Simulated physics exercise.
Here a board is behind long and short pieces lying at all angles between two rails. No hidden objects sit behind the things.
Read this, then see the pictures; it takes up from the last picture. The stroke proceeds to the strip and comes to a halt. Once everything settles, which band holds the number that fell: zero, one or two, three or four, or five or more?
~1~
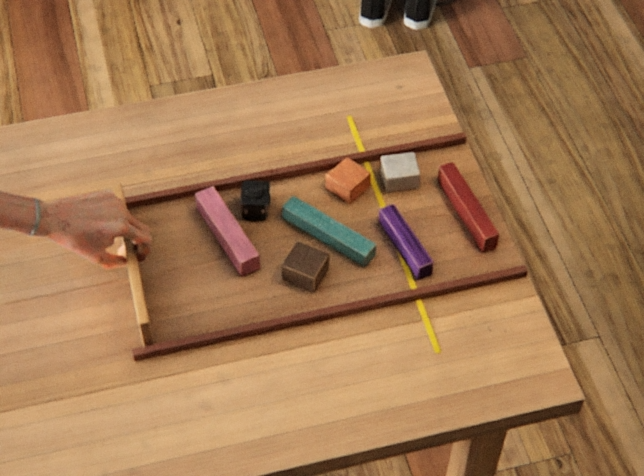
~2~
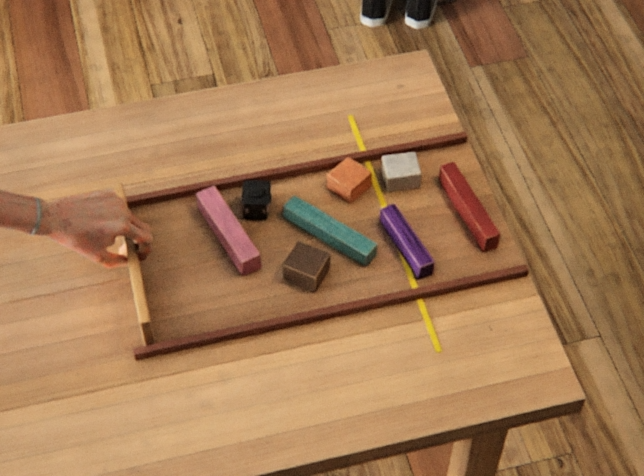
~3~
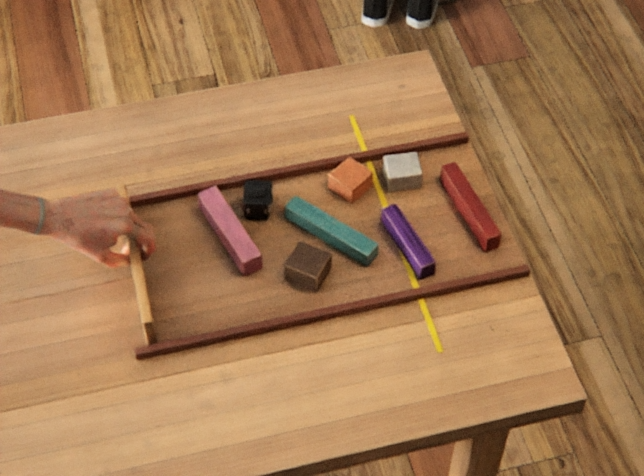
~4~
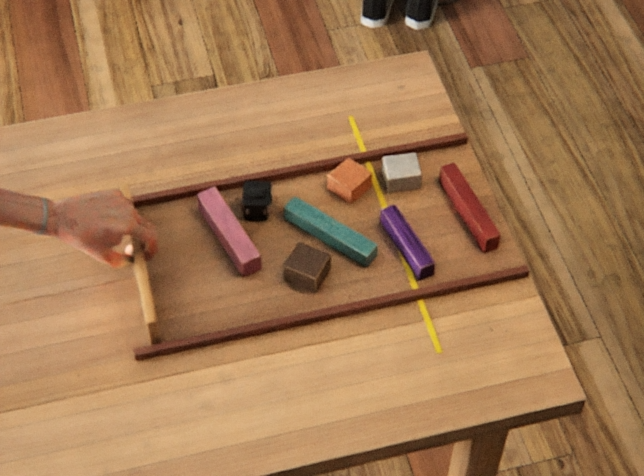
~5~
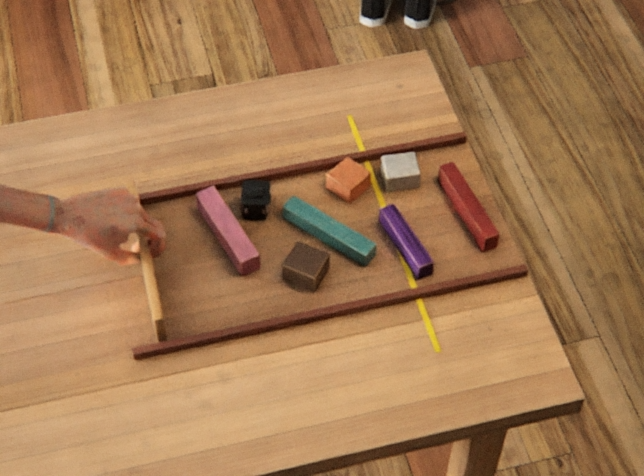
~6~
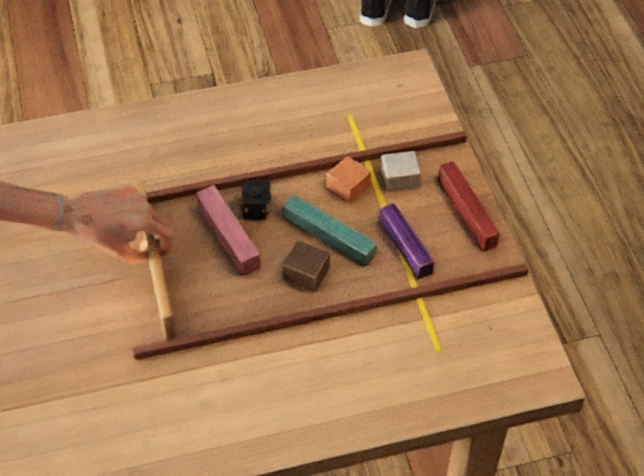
It is in the band zero.
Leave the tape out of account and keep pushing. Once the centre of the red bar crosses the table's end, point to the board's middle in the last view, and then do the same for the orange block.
Roughly (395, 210); roughly (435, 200).
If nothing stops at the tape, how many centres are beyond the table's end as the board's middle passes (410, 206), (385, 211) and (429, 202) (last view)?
Taking the places in turn, the counts are 2, 0 and 2.
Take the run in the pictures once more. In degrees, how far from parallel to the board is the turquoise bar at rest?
Near 10 degrees.
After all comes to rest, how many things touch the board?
At rest, 2 are in contact.
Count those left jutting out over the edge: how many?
The total here is 2.
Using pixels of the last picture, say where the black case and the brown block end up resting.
Roughly (405, 163), and the other roughly (423, 255).
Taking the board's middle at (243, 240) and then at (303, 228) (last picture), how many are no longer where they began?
The first number is 2, the next one 5.
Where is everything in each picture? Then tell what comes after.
Red bar (468, 206); white block (400, 172); purple stick (406, 241); board (132, 264); tape (390, 225), in the first picture.
White block (401, 172); brown block (307, 266), in the second picture.
Purple stick (408, 241); board (136, 263), in the third picture.
Red bar (469, 207); black case (257, 201), in the fourth picture.
White block (400, 172); pink bar (228, 230), in the fifth picture.
Red bar (468, 205); white block (401, 171); purple stick (406, 240); board (154, 258); tape (390, 223), in the sixth picture.
Soon after, none off yet; red bar at rest near (468, 205); white block at rest near (401, 171); purple stick at rest near (406, 240).
Then, none off yet; red bar moving near (478, 203); white block moved about its own width near (438, 165); purple stick moved a little near (426, 235).
At rest, the number that fall off is zero.
